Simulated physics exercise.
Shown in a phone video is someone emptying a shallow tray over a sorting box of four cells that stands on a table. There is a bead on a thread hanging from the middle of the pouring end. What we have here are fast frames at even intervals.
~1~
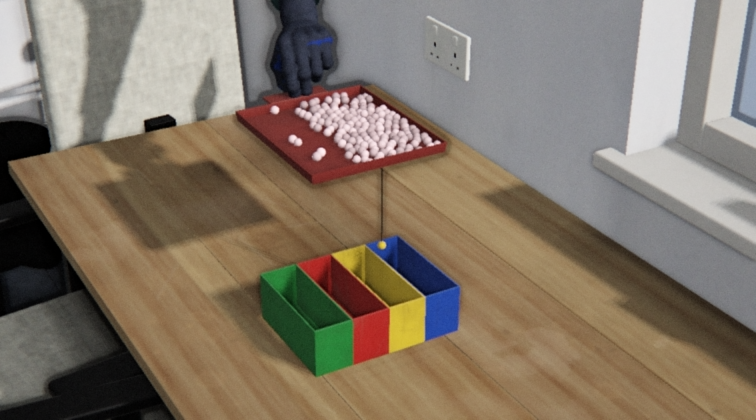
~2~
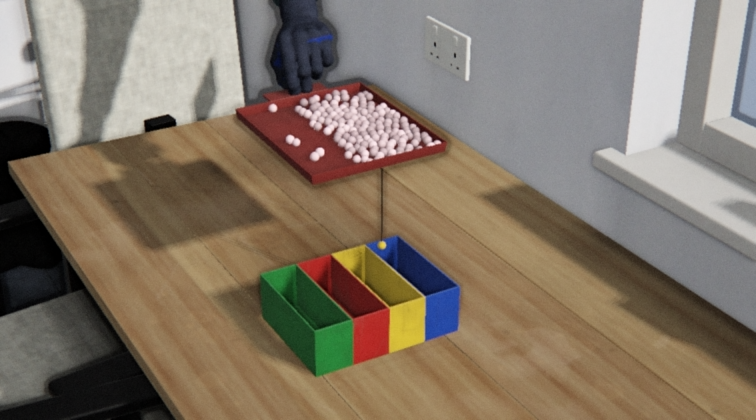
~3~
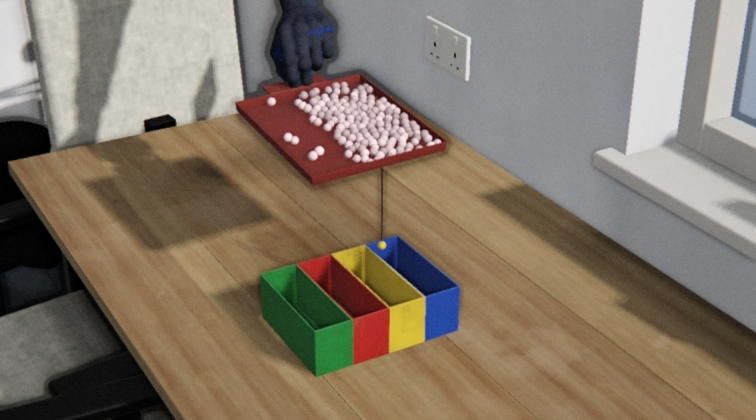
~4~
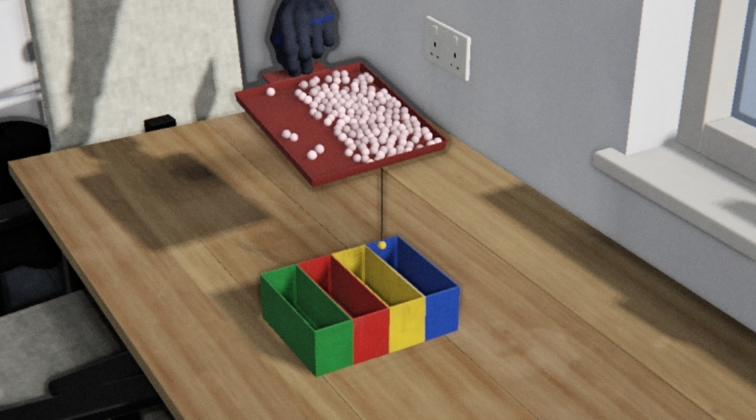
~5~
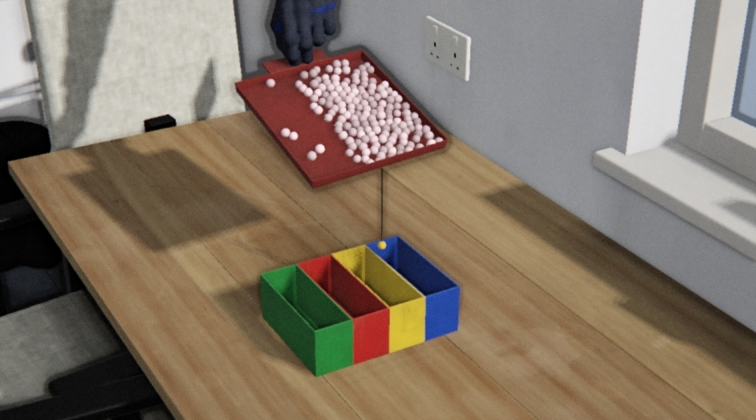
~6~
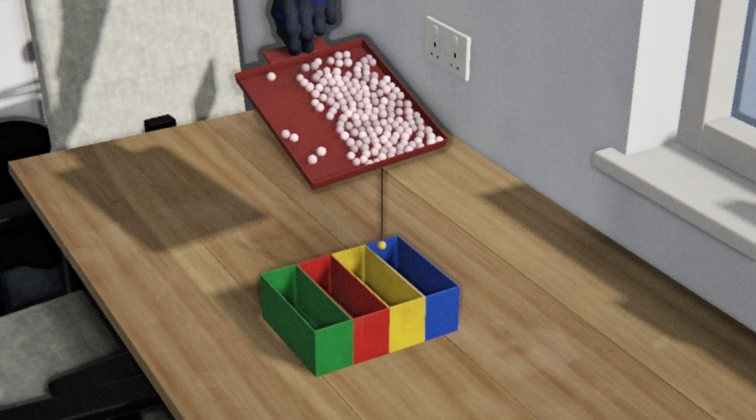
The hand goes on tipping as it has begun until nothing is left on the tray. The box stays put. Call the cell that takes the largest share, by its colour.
Most goes to the red cell.
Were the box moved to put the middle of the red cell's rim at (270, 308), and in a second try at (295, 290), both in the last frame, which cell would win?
Case A: The blue one; case B: The cell in yellow.
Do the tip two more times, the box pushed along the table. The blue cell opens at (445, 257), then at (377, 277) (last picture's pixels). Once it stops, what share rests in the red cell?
30 per cent the first time, 10 per cent the second time.
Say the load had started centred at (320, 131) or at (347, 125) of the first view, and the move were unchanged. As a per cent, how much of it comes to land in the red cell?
First some 50, then 40 per cent.
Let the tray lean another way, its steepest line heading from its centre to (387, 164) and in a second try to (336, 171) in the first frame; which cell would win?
So the first one goes to the cell in blue and the second to that red cell.
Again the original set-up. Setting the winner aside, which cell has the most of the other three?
Second place goes to the yellow one.
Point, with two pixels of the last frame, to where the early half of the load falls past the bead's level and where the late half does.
Near (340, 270) to start, and near (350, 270) afterwards.
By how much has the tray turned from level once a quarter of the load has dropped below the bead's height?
Roughly 85 degrees from level.
Soon, tray tipped steeply; nearly all on the tray; a stray few in the red cell; a stray few in the green cell; a small part falling or outside the box.
A while on, tray tipped right over; a small part on the tray; about a third in the red cell; about a quarter in the yellow cell; a small part in the green cell; a small part in the blue cell; about a quarter falling or outside the box.
Towards the end, tray tipped past a quarter turn; about half in the red cell; about a quarter in the yellow cell; a small part in the green cell; a small part in the blue cell; a small part falling or outside the box.
Finally, tray tipped past a quarter turn; about half in the red cell; about a quarter in the yellow cell; a small part in the green cell; a small part in the blue cell; a small part outside the box.
